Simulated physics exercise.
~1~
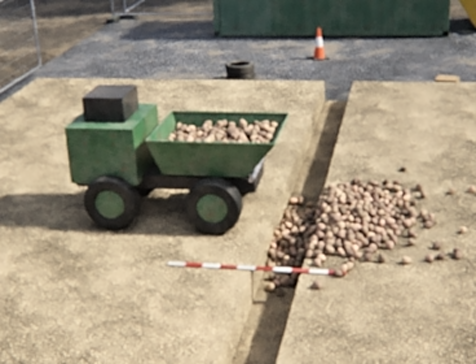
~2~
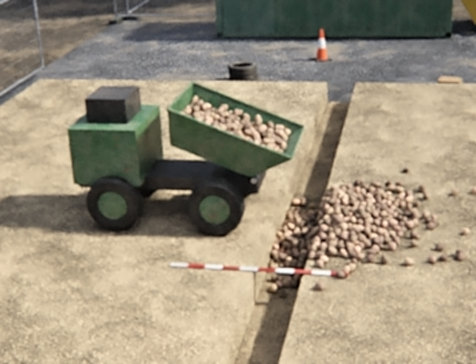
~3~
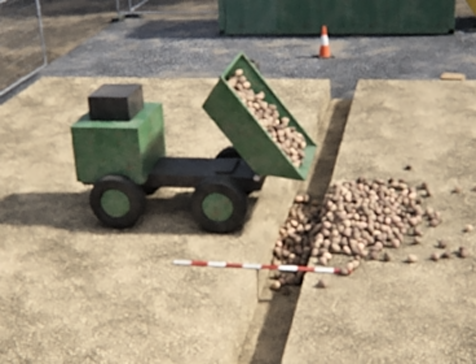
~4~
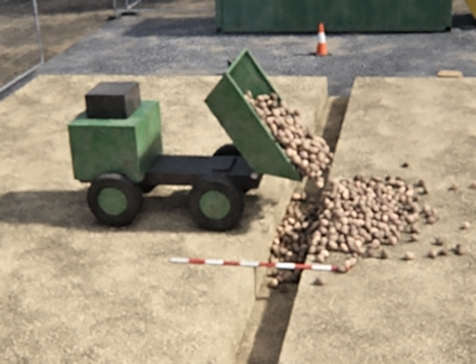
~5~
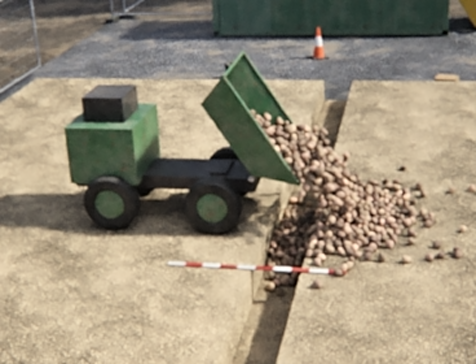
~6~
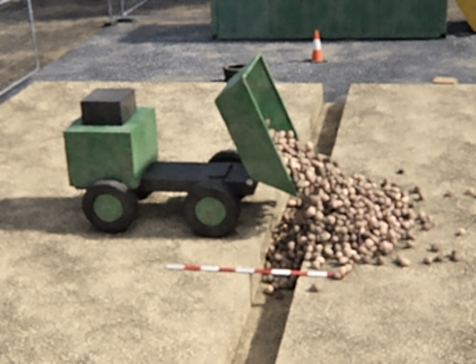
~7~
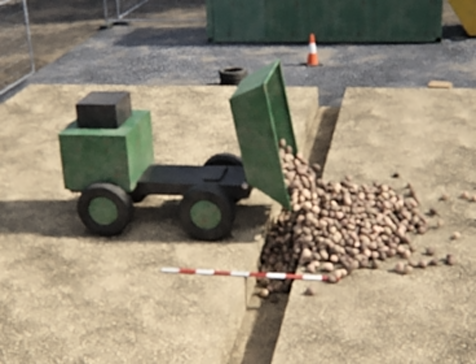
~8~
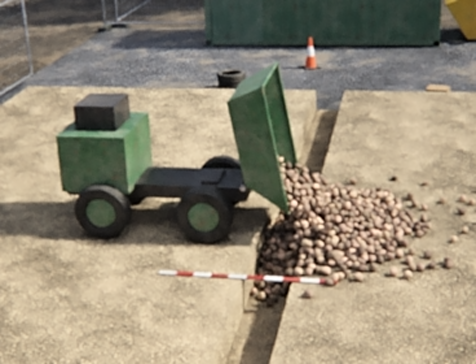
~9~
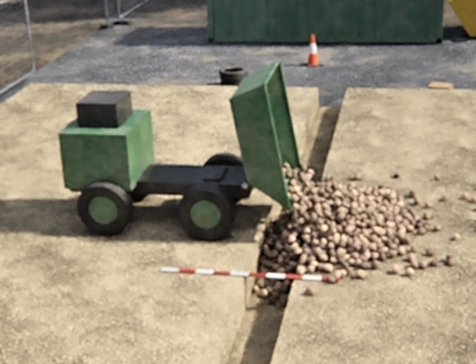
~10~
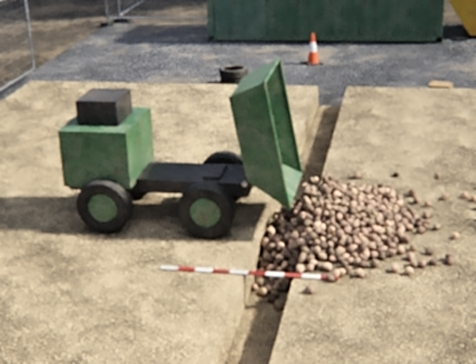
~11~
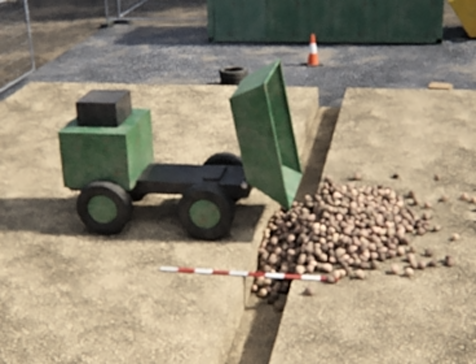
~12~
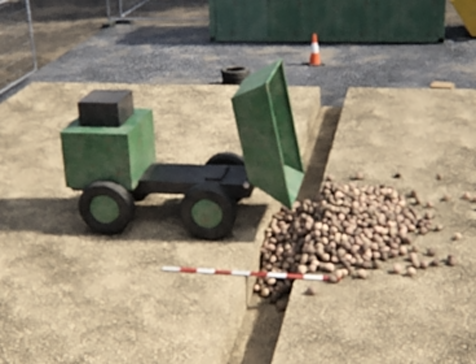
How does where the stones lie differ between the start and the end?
At the start the stones are split between the dumper's skip and a heap at the trench to its right. By the end they all lie lower down and further right overall, in one larger heap in and beyond the trench, and the skip is empty.
A green dumper with a black box on its cab stands on sandy ground at the left, its skip full of brownish stones, seen from slightly above and to the side. A narrow trench runs ahead of it, with an earlier heap of stones in and beyond it, a red and white staff in front, and an orange cone and green container behind. The skip tips up steeply towards the right, and stones slide out onto the heap. It pauses, then tips further, and the rest pour down. The skip stays raised and empty beside a larger, settled heap.
